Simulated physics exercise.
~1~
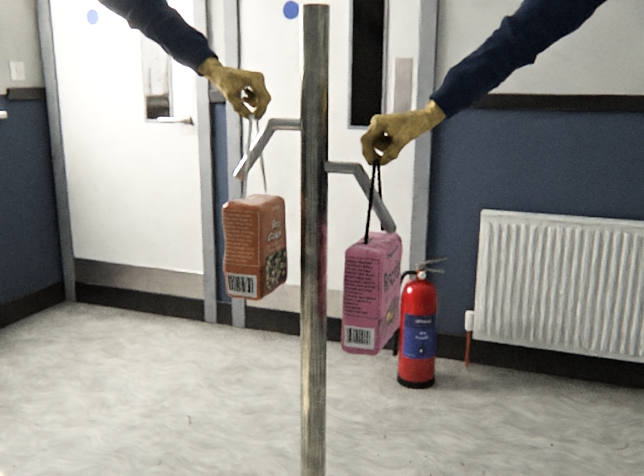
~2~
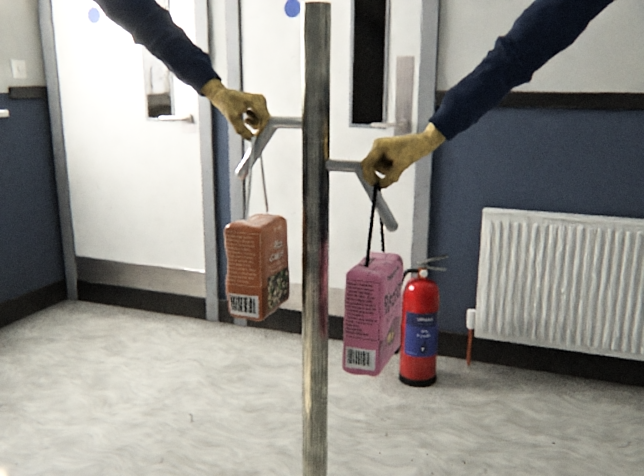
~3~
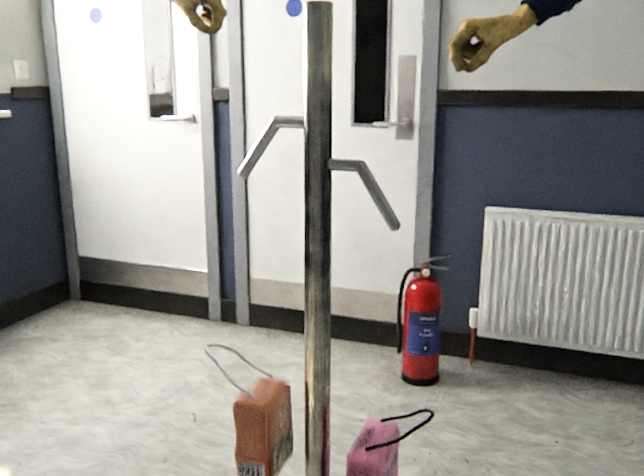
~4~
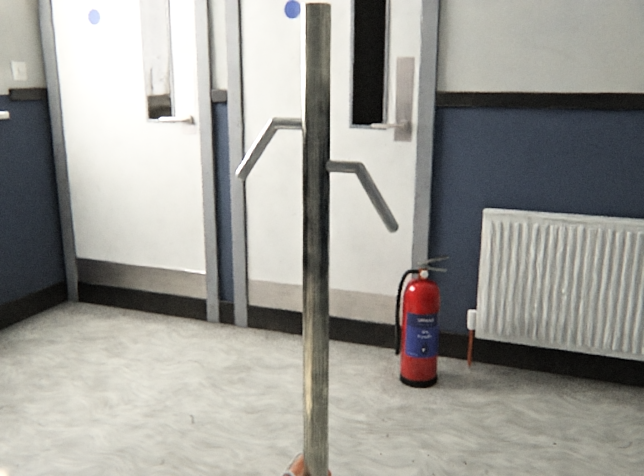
In a room with white doors and a red fire extinguisher, two hands lowered an orange sack and a pink sack by their loops at a metal stand's sloping pegs, then let go, and both sacks dropped to the floor, leaving the pegs empty.
